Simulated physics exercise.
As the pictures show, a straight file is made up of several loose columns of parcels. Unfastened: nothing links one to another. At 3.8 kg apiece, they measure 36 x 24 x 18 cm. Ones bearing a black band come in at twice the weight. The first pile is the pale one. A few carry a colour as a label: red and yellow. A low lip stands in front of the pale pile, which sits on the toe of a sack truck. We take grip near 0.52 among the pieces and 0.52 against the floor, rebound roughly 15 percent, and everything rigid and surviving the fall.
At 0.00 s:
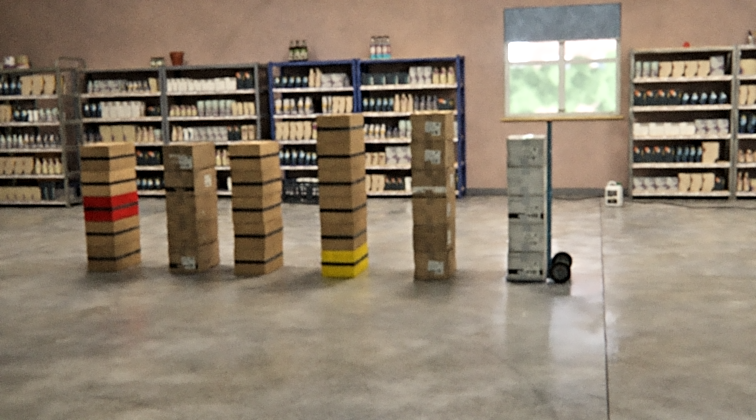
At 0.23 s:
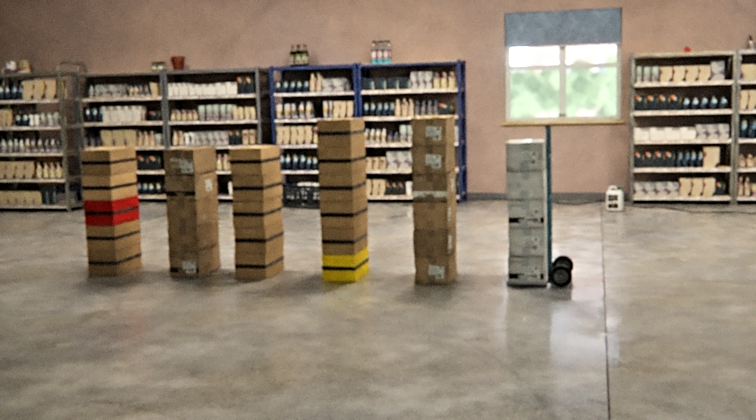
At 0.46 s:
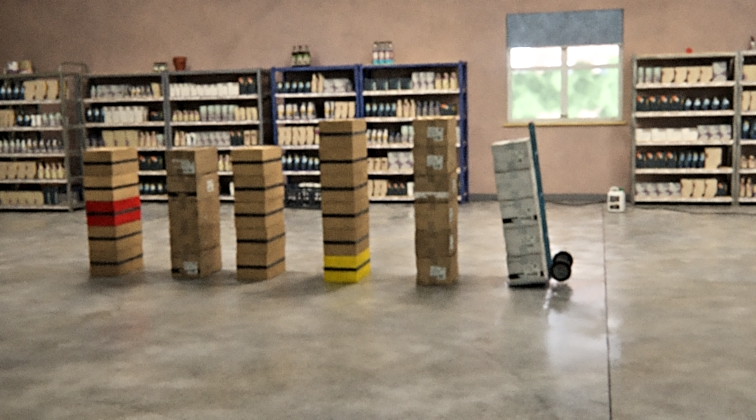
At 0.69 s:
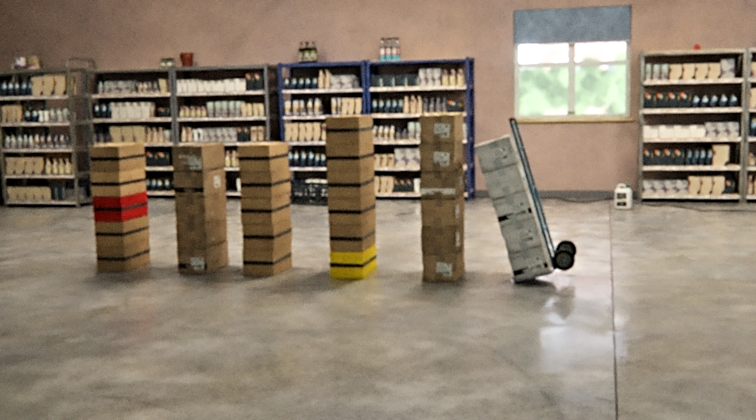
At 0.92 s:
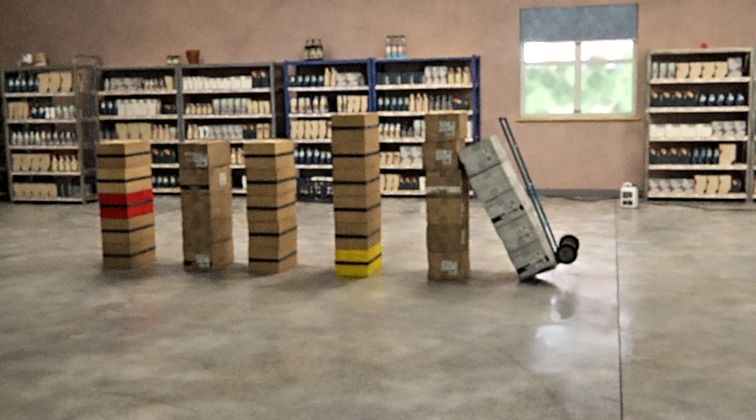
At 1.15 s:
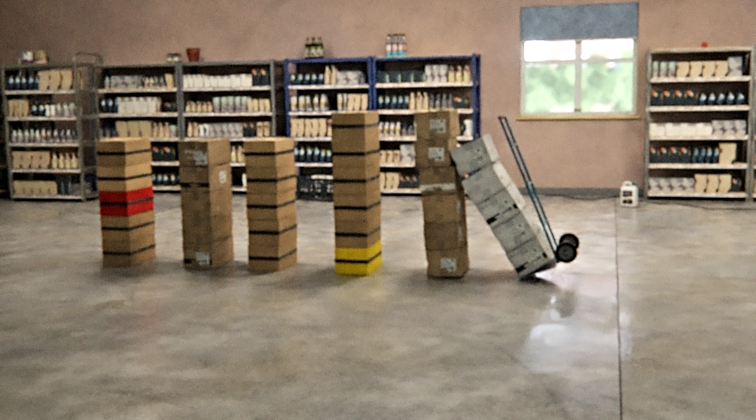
A hand truck carrying a pale stack of boxes tilted to the left until the stack leaned against the nearest brown column, which began to lean slightly while the other columns stayed upright.
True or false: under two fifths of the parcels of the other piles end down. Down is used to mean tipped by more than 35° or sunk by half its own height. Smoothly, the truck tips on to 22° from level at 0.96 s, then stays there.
False.
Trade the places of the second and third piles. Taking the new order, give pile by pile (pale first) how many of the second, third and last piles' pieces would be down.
Count of fallen pieces - second: 0; third: 0; last: 0.
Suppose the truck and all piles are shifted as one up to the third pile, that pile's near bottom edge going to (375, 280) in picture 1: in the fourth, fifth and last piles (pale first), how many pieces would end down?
In that case fourth pile 3, fifth pile 4, last pile 5.
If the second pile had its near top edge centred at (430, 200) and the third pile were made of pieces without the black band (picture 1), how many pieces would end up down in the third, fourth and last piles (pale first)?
Third 0, fourth 0, last 0.
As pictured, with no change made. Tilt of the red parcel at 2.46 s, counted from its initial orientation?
Near 0 degrees from where it started.
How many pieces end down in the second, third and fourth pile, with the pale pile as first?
Pieces: Second 6, third 6, fourth 5.
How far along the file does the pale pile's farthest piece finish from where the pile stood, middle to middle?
I'd put it at close to 100 cm.
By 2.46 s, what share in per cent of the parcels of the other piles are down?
20 %.
Around 2.46 s, 5 of the pale pile down; 6 of the 27 other parcels down; yellow parcel tipped 21°.
Around 3.46 s, 5 of the pale pile down; 20 of the 27 other parcels down; yellow parcel tipped 45°; red parcel tipped 10°.
Finally (5.4 s), 5 of the pale pile down; 27 of the 27 other parcels down; red parcel upside down; yellow parcel tipped 45°. That is 100 per cent. Seen by the last camera, middles, red parcel near (29, 246), yellow parcel near (345, 248).
